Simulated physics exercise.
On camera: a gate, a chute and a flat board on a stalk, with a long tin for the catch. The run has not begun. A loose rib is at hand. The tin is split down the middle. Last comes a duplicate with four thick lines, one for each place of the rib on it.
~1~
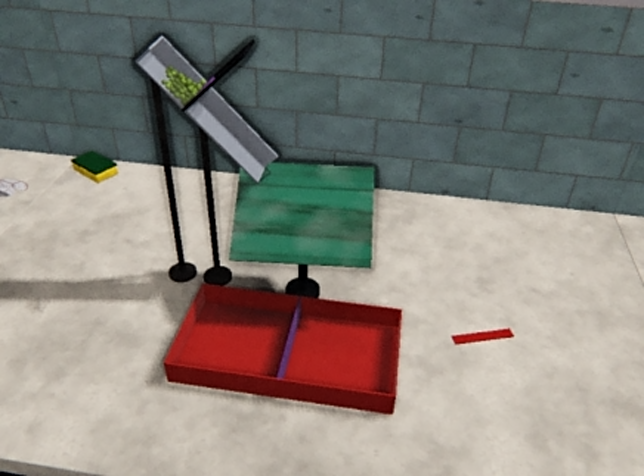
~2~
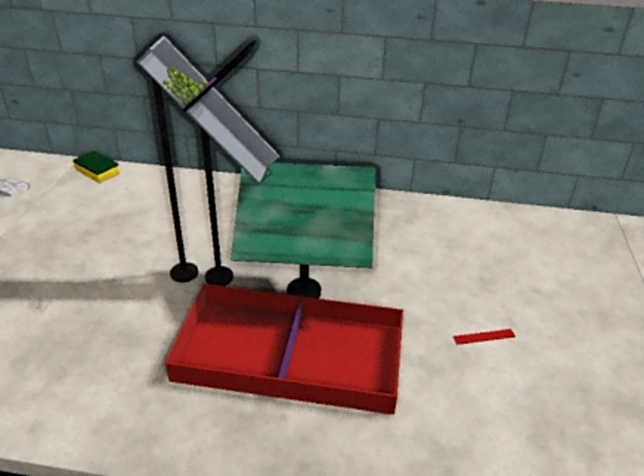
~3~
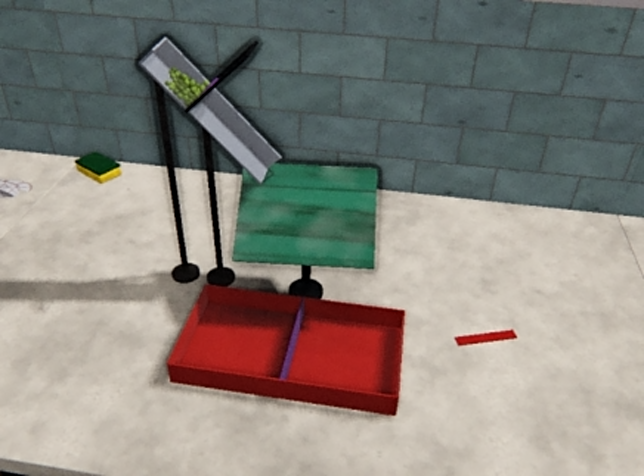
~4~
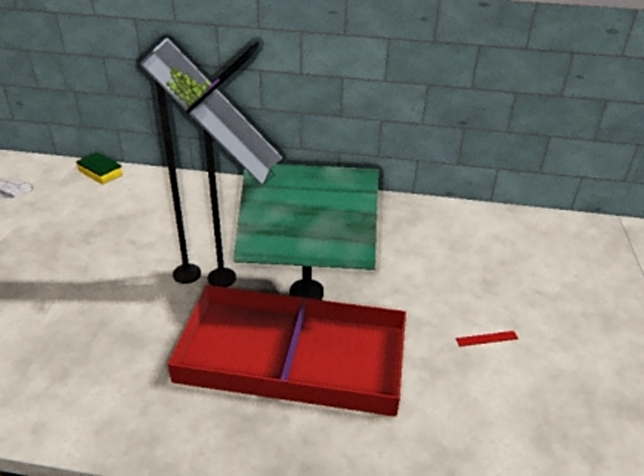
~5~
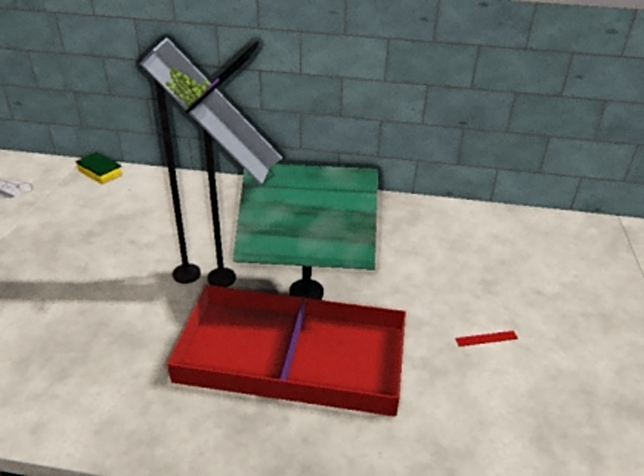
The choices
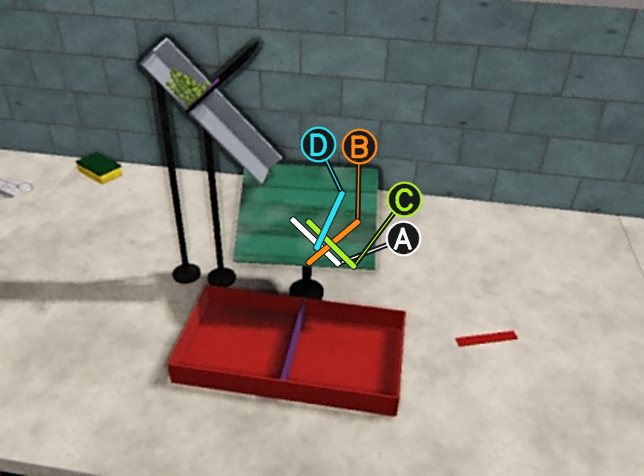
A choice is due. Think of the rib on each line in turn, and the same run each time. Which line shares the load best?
D is best.
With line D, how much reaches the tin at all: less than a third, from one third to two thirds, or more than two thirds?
Line D gives more than two thirds.
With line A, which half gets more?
The right half.
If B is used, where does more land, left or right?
The left half.
On the marked copy, line A from (292, 219) to (338, 263); line B from (357, 221) to (308, 262); line C from (308, 221) to (353, 266); line D from (342, 193) to (316, 248).
Choosing A, of what is caught, close to a quarter in the left half, the bulk in the right.
Choosing B, of what is caught, the bulk in the left half, a small share in the right.
Choosing C, of what is caught, close to a quarter in the left half, the bulk in the right.
Choosing D, of what is caught, close to half in the left half, close to half in the right.
